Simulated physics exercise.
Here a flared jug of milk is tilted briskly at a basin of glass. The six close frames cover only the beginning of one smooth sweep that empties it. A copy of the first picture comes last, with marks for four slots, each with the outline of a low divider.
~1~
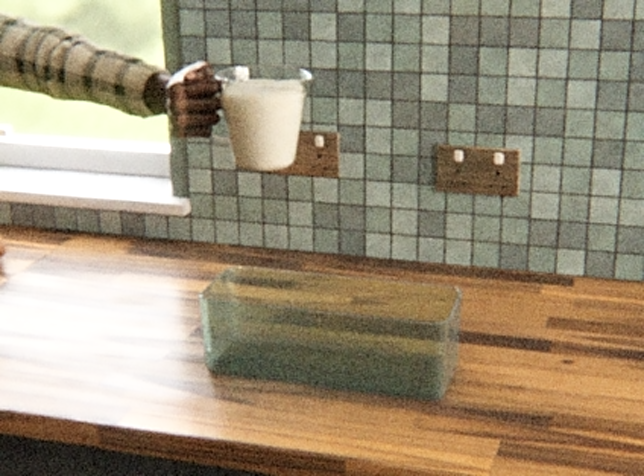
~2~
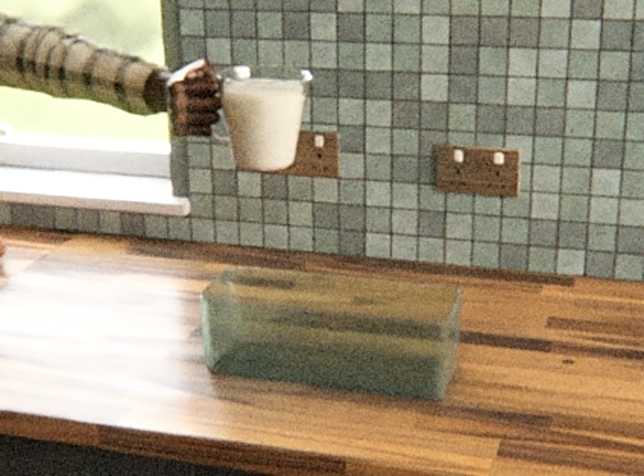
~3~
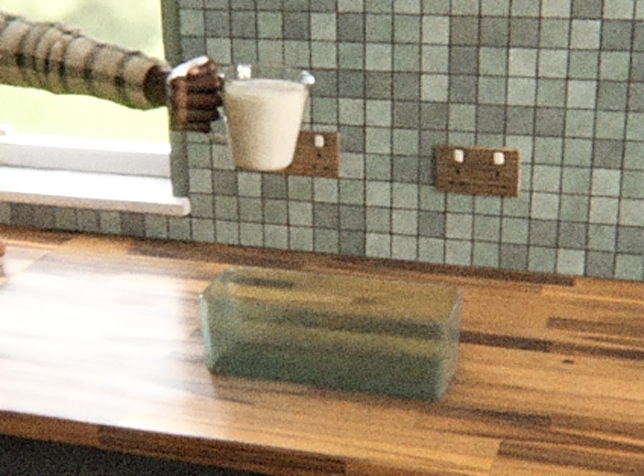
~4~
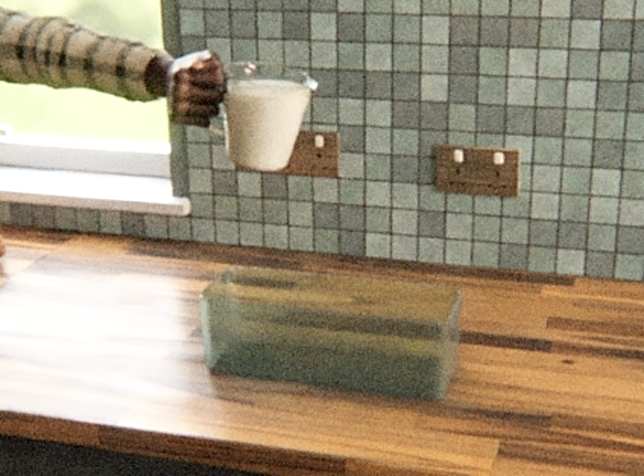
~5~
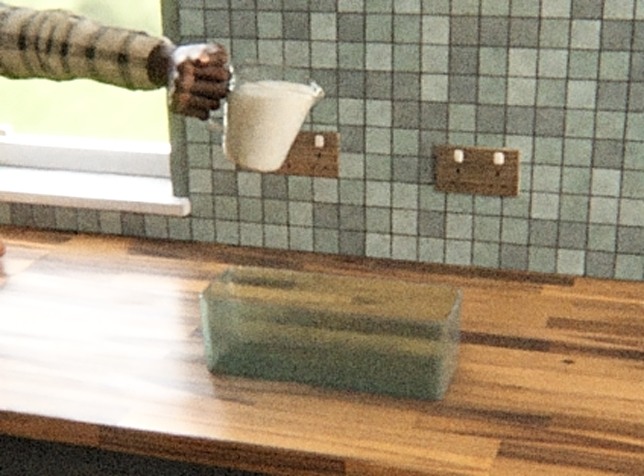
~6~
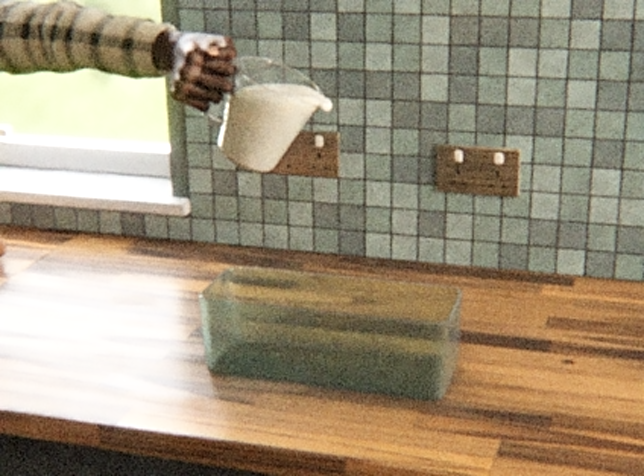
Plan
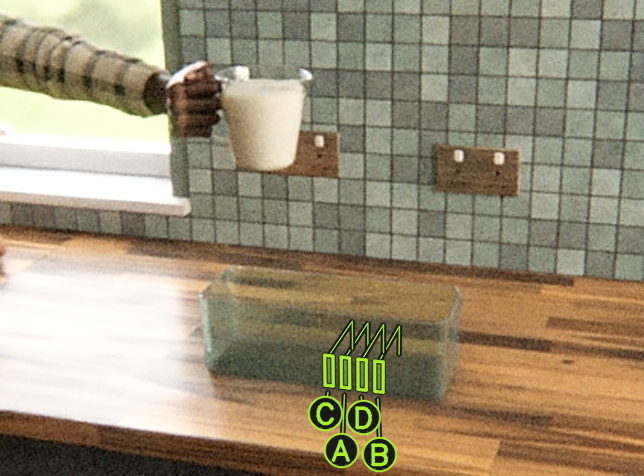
A jug of milk held above a glass basin tilts right until milk reaches its lip.
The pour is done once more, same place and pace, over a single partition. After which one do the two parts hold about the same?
Choose B.
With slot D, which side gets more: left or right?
The right one.
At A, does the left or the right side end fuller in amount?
The right side.
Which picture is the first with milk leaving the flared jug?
In picture 6.
On the marked copy, A at (344, 394); B at (377, 398); C at (328, 392); D at (361, 396).
If A is chosen, about 5 % ends left of the wall and 93 % right of it.
If B is chosen, about 47 % ends left of the wall and 51 % right of it.
If C is chosen, about 3 % ends left of the wall and 95 % right of it.
If D is chosen, about 18 % ends left of the wall and 80 % right of it.
